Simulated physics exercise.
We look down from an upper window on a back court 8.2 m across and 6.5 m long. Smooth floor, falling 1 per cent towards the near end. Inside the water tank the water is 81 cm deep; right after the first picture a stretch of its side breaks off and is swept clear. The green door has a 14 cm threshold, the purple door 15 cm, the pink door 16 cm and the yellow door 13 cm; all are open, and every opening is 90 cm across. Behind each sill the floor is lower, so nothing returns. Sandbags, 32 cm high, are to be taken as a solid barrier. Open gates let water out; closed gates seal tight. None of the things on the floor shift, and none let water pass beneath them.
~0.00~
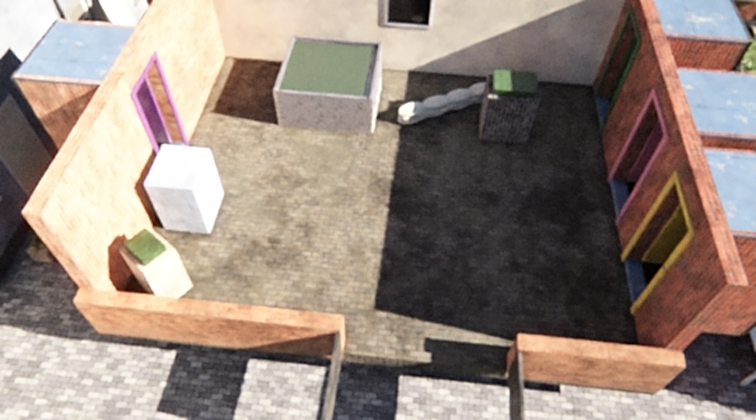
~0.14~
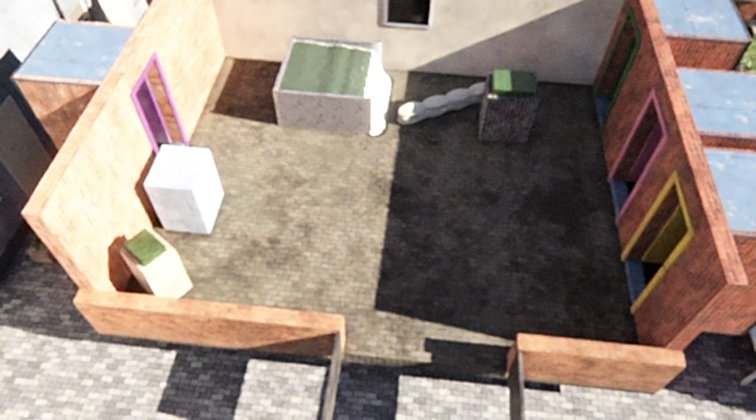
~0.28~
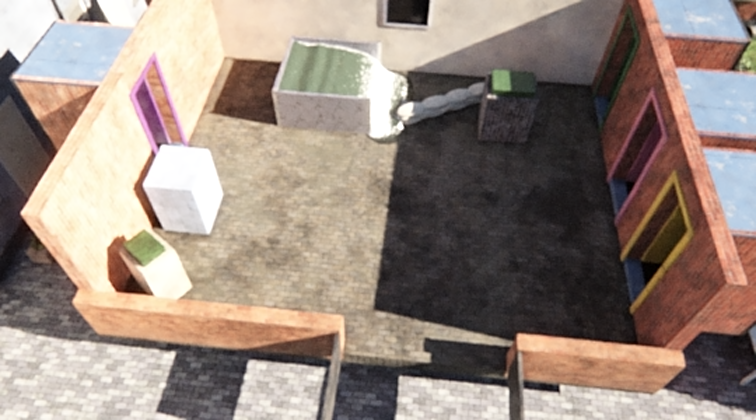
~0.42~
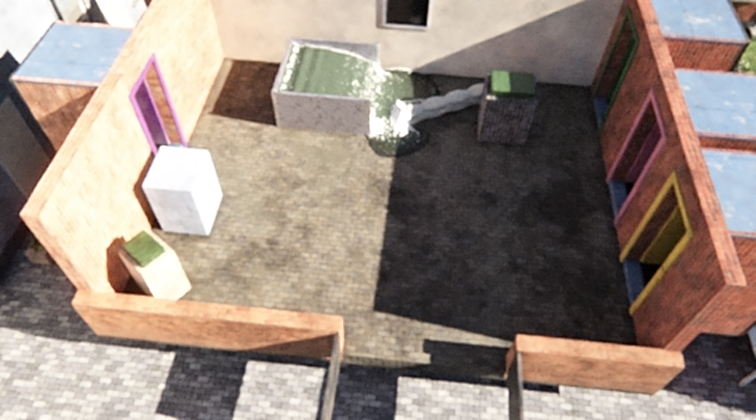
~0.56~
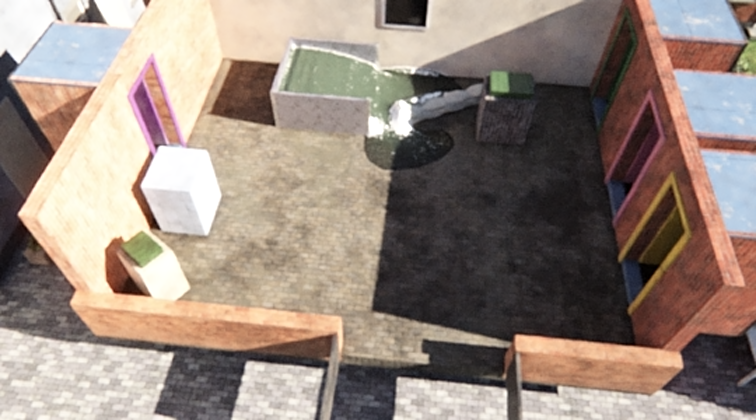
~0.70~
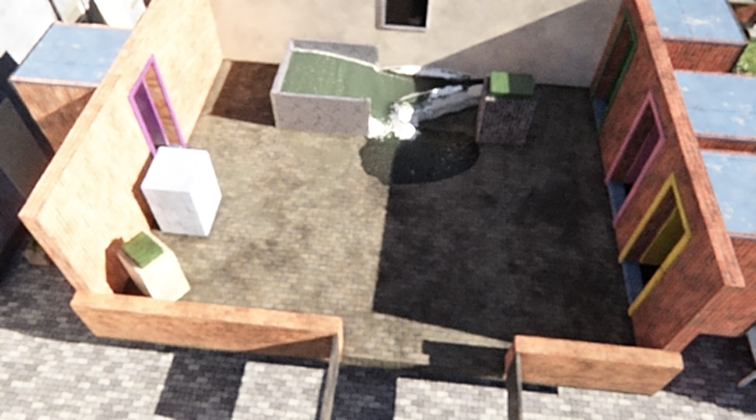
Water burst out of the right side of a grey, green-topped tank at the back of a walled court, then foamed around a pale, lumpy object beside it and spread across the paved floor.
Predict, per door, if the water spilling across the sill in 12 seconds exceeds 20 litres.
In order: Green door: Beyond the allowance. Purple door: Within the allowance. Pink door: Within the allowance. Yellow door: Within the allowance.
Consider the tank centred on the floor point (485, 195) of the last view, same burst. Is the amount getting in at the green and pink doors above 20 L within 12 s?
Result - green door does not exceed it, pink door exceeds it.
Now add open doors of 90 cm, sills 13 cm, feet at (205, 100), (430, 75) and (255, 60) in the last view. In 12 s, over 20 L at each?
Note, doorways in listed order: Stays short, goes beyond, stays short.
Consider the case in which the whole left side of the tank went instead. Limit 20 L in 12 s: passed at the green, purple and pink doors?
Compared with the limit, green is lower, purple is higher and pink is lower.
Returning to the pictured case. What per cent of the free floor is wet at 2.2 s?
About 45 per cent.
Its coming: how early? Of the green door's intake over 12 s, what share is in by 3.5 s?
I'd say close to 90 percent.
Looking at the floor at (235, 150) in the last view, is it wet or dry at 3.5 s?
Looks like it's not yet wet.
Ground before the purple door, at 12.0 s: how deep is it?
Depth: Approx. 2.5 cm.
After 1.4 s water covers 25 % of the floor and is deepest (62 cm) near (501, 87); green door not reached, purple door not reached, pink door not reached, yellow door not reached.
After 2.2 s water covers 45 % of the floor and is deepest (54 cm) near (501, 87); green door 27 cm at the sill, 28 L in, purple door not reached, pink door 3 cm at the sill, 0 L in, yellow door not reached.
After 3.5 s water covers 55 % of the floor and is deepest (30 cm) near (468, 95); green door 21 cm at the sill, 81 L in, purple door not reached, pink door 7 cm at the sill, 1 L in, yellow door 11 cm at the sill, 0 L in.
After 7.0 s water covers 65 % of the floor and is deepest (18 cm) near (408, 113); green door 4 cm at the sill, 92 L in, purple door 2 cm at the sill, 0 L in, pink door 2 cm at the sill, 2 L in, yellow door 7 cm at the sill, 0 L in.
After 12.0 s water covers 80 % of the floor and is deepest (9 cm) near (113, 316); green door 4 cm at the sill, 92 L in, purple door 2 cm at the sill, 0 L in, pink door 6 cm at the sill, 2 L in, yellow door 6 cm at the sill, 0 L in.
